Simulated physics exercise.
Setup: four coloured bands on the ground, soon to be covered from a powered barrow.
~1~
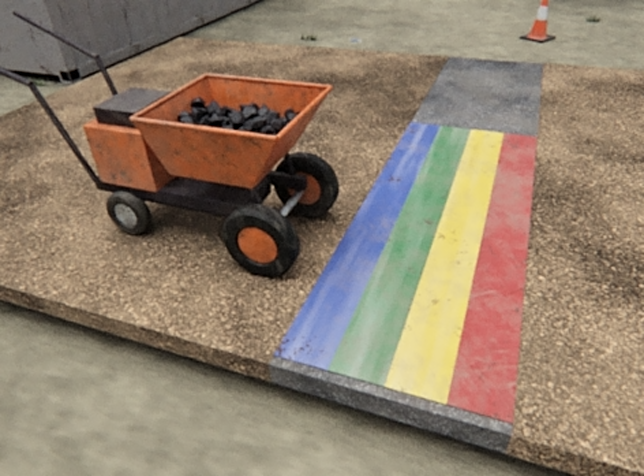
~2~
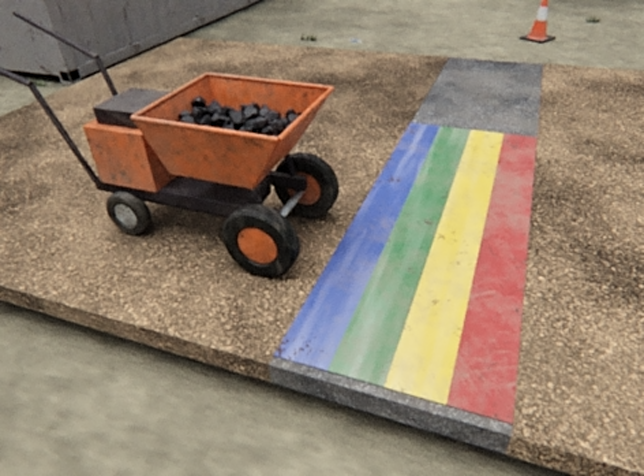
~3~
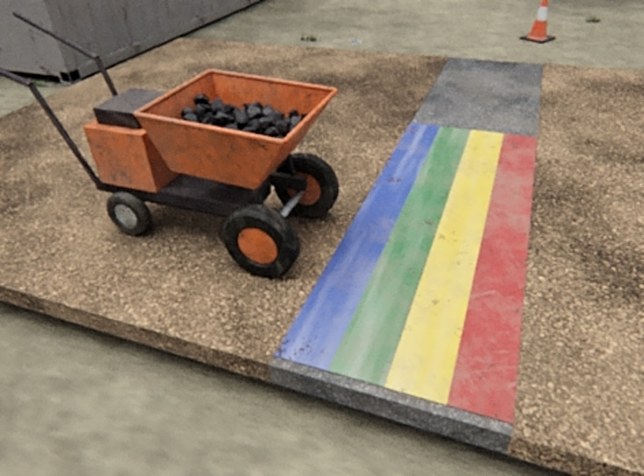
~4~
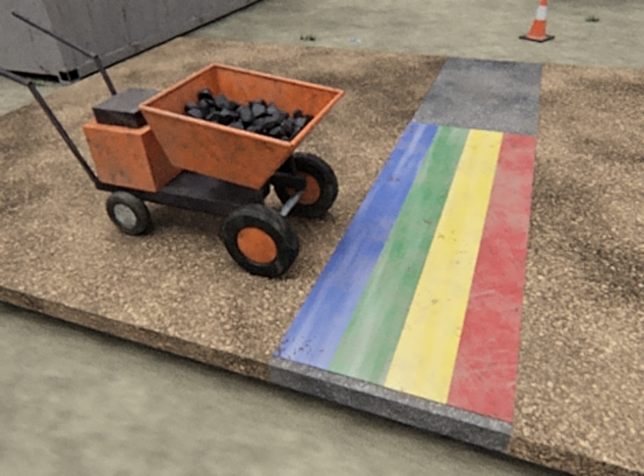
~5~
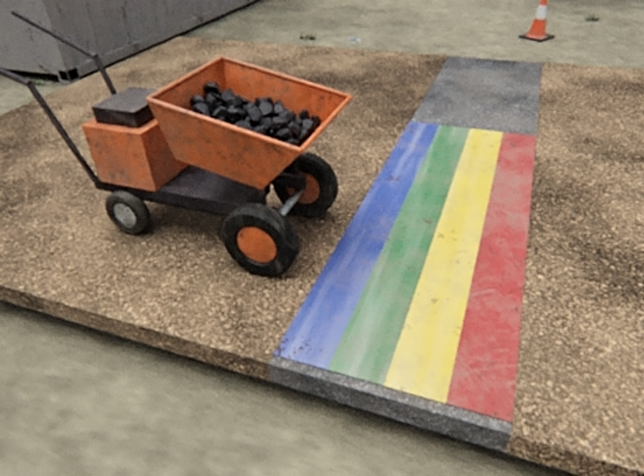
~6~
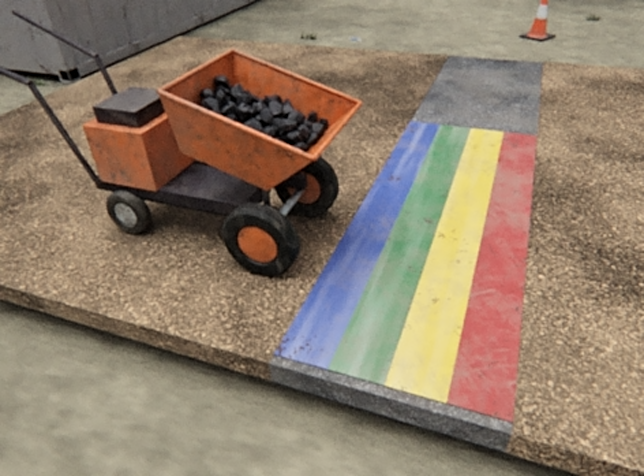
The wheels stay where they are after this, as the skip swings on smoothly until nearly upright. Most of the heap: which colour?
Colour: Green.
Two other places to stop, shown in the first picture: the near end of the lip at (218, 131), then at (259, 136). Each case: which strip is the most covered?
Result, place 1: That blue strip; place 2: That green strip.
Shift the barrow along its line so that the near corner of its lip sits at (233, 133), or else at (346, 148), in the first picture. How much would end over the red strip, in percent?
0 % and 30 %, in that order.
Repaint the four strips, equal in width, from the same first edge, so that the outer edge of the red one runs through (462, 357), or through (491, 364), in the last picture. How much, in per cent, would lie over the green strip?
In turn, 20 and 30 in a hundred.
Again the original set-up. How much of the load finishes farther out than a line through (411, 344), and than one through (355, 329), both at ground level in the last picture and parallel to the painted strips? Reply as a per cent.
Around 30 percent for the first and 80 percent for the second.
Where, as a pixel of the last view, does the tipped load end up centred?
Close to (423, 262), more or less.
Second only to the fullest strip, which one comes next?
Number two is the strip in yellow.
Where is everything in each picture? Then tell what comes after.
Lip of the skip (277, 139), level; top of the load (222, 126), lumps of coal; blue strip (324, 317); green strip (375, 330); yellow strip (429, 343); red strip (487, 358), in the first picture.
Lip of the skip (279, 140), level; top of the load (222, 126), in the second picture.
Lip of the skip (284, 143), tipped barely; top of the load (226, 125), in the third picture.
Lip of the skip (291, 146), tipped a little; top of the load (224, 115), in the fourth picture.
Lip of the skip (301, 151), tipped a little; top of the load (220, 115), in the fifth picture.
Lip of the skip (314, 159), tipped clearly; top of the load (229, 111); blue strip (324, 316); green strip (375, 329); yellow strip (429, 342); red strip (487, 357), in the sixth picture.
Just after the last frame, skip tipped steeply; every one in the skip.
A moment on, skip tipped right over; almost all in the skip; about a tenth over the green strip.
Further on, skip tipped right over; roughly half in the skip; roughly a quarter over the green strip; roughly a quarter over the yellow strip; just a few over the red strip; just a few off the paint.
When it is over, skip tipped right over; roughly a quarter in the skip; just a few over the blue strip; roughly a third over the green strip; roughly a quarter over the yellow strip; about a tenth over the red strip; just a few off the paint.
